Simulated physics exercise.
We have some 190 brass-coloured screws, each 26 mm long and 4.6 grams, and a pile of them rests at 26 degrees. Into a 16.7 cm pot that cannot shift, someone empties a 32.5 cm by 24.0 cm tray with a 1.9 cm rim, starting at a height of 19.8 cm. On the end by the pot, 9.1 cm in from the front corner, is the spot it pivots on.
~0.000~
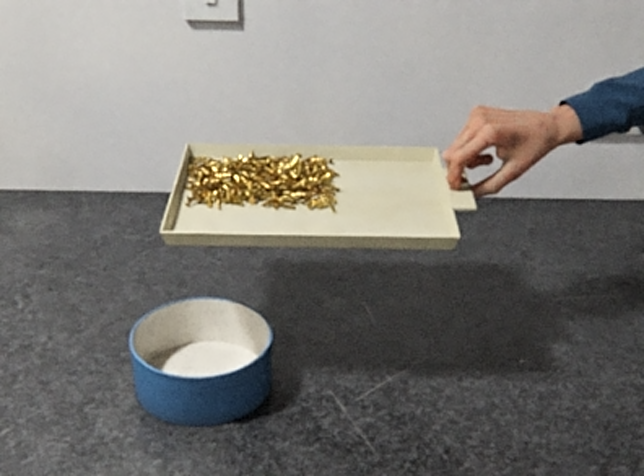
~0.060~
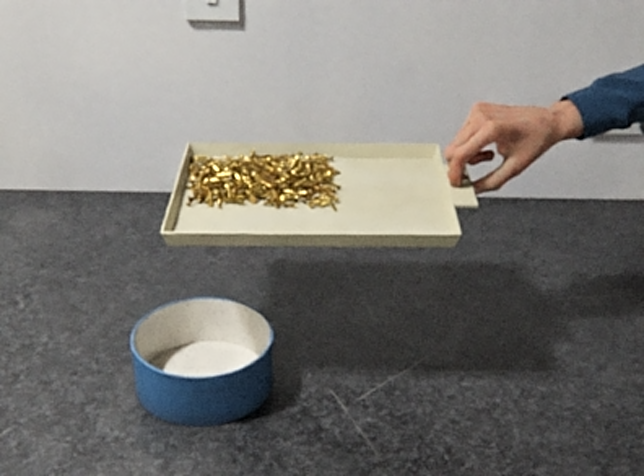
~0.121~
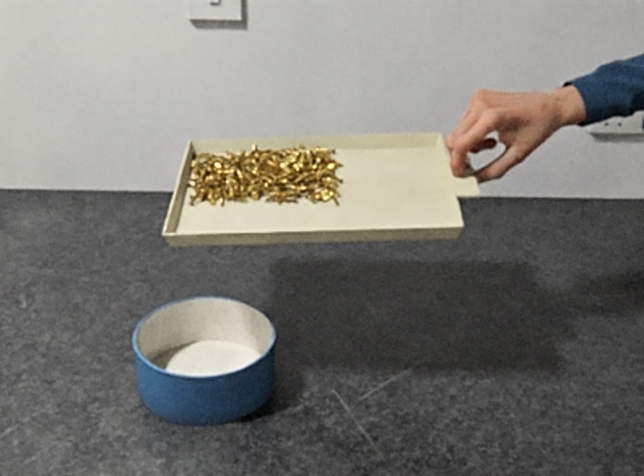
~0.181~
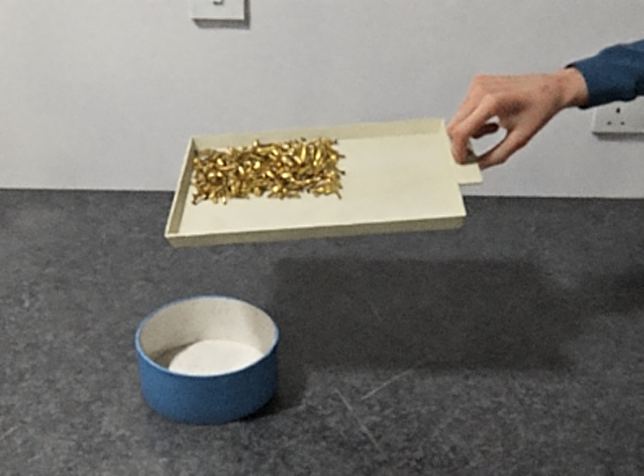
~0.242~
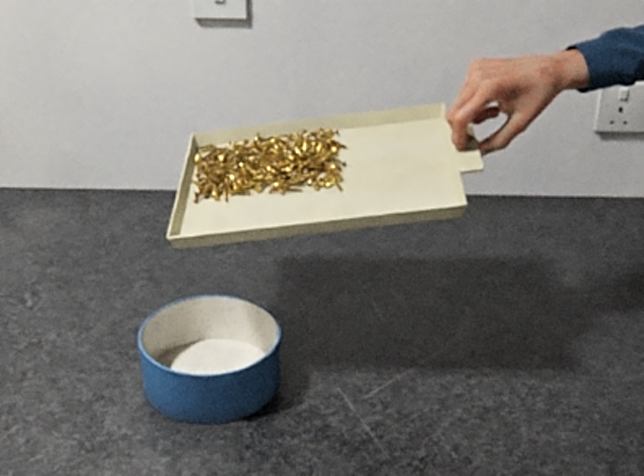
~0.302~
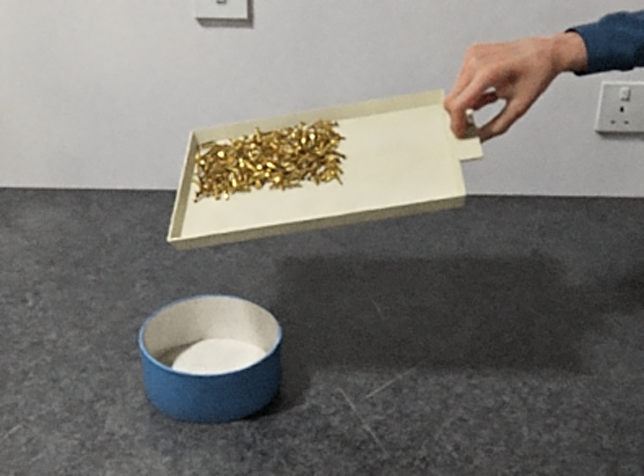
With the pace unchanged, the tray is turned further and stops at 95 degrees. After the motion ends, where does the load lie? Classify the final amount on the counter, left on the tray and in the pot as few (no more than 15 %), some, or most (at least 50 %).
Counter: Some. Tray: Few. Pot: Most.
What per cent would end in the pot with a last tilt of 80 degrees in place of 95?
You'd end up with some 70 % in the pot.
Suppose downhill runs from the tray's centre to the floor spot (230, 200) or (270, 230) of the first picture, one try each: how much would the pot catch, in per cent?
Estimate: Some 5 % and some 100 % respectively.
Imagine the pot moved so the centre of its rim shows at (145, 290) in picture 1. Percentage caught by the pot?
About 40 per cent.
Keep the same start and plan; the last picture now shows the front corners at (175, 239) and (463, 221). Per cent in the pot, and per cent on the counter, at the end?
You'd end with pot at 100 and counter at 0.
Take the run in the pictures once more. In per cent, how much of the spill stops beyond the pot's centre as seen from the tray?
Near 100 in a hundred.
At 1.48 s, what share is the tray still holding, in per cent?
Some 75 per cent of the load.
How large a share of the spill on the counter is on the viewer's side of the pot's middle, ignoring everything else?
About 10 per cent.
After 1.01 s, tilt 52 degrees; the tray holds 95 %, the pot 0 %.
After 1.48 s, tilt 77 degrees; the tray holds 75 %, the pot 10 %.
After 2.02 s, tilt 95 degrees; the tray holds 0 %, the pot 70 %.
By 2.7 s all is still; counter 30 %, tray 0 %, pot 70 %.
